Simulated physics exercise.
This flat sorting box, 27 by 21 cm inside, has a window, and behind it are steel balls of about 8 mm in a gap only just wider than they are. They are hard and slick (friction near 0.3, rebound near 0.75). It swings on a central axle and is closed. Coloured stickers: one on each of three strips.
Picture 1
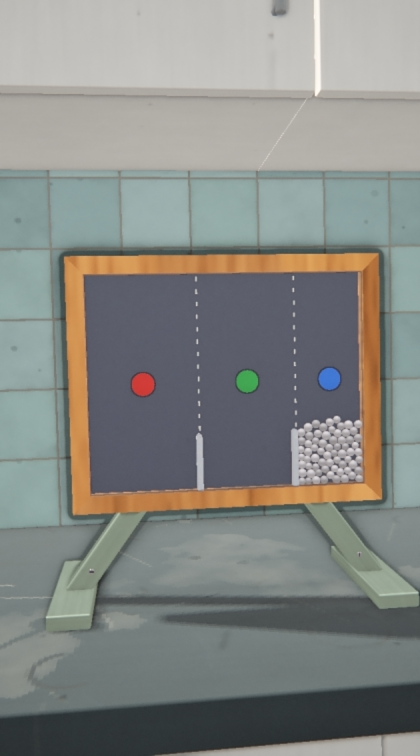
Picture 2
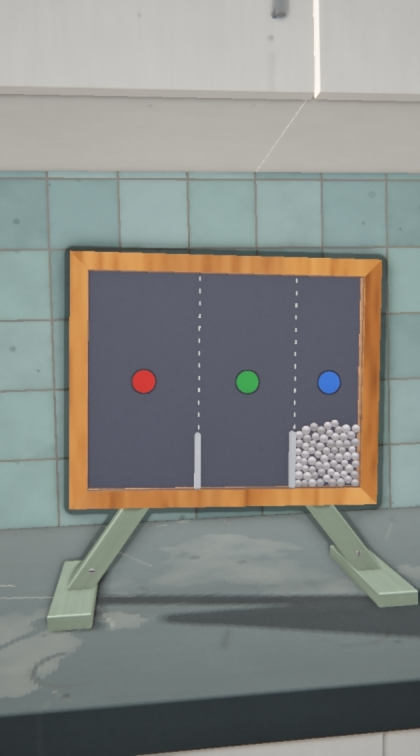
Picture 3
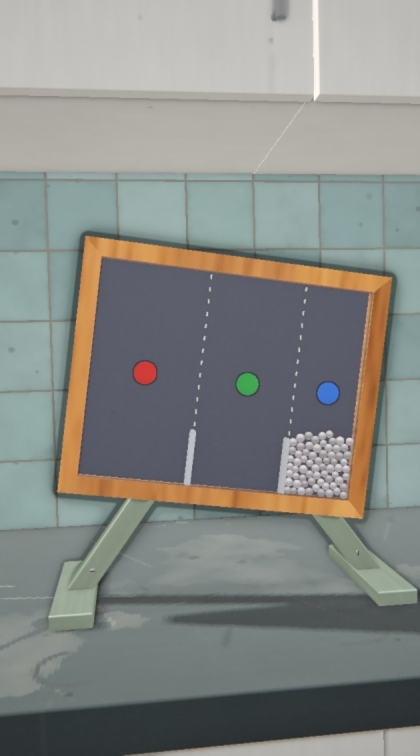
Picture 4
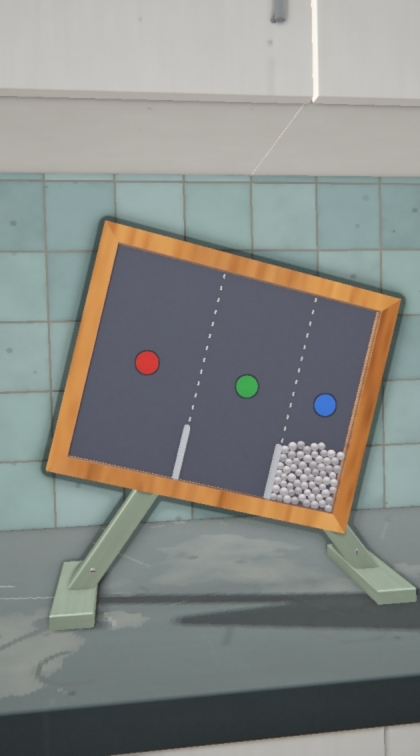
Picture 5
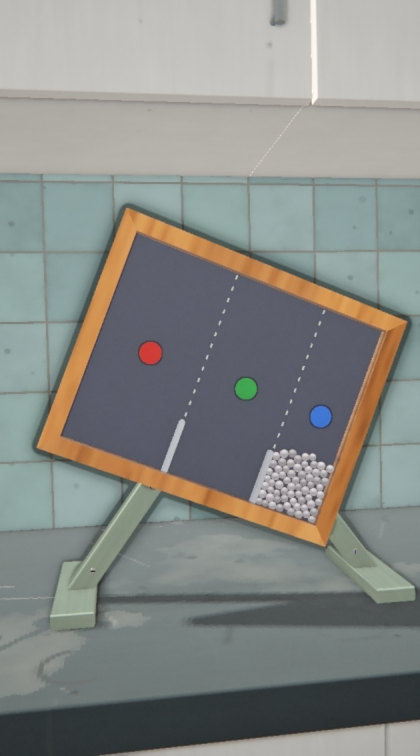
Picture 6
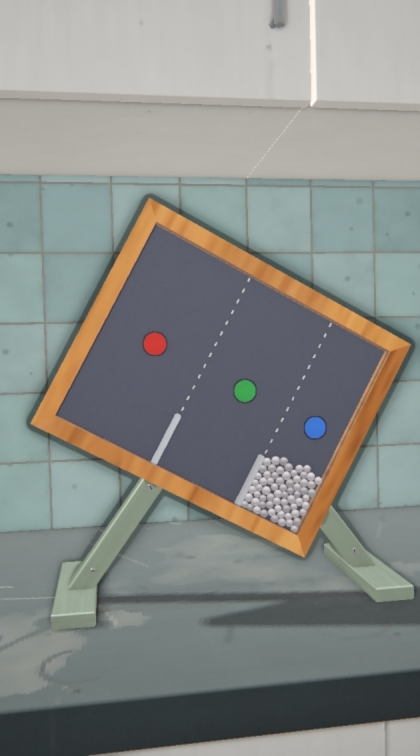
A wood-framed board holding small silvery balls at its lower right steadily tilts clockwise.
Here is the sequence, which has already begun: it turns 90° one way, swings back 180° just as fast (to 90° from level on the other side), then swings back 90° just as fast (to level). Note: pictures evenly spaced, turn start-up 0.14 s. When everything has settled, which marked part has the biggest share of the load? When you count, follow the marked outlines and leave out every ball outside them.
It is red.
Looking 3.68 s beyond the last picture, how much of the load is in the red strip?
The share there is some 55 per cent.
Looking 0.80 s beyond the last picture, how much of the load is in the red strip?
Share: Some 0 %.
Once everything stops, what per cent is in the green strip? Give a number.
Roughly 10 percent.
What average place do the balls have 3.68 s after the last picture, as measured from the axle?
The middle sits around 2 cm right of it and 8 cm below it.
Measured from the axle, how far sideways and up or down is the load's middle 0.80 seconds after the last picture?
Offset approx. 6 cm left, 11 cm below.
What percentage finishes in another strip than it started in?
Around 65 percent.
Then, 0.80 s after the last picture, it stands 90° clockwise; the balls' middle is 6 cm left of and 11 cm below the centre; blue 100 %.
Then, 3.68 s after the last picture, it stands 45° anticlockwise; the balls' middle is 2 cm right of and 8 cm below the centre; red 55 %, blue 35 %, green 10 %.
Then, 4.30 s after the last picture, it stands level; the balls' middle is 4 cm left of and 8 cm below the centre; red 55 %, blue 35 %, green 10 %.
At rest 5.6 s after the last picture, it stands level; red 55 %, blue 35 %, green 10 %.
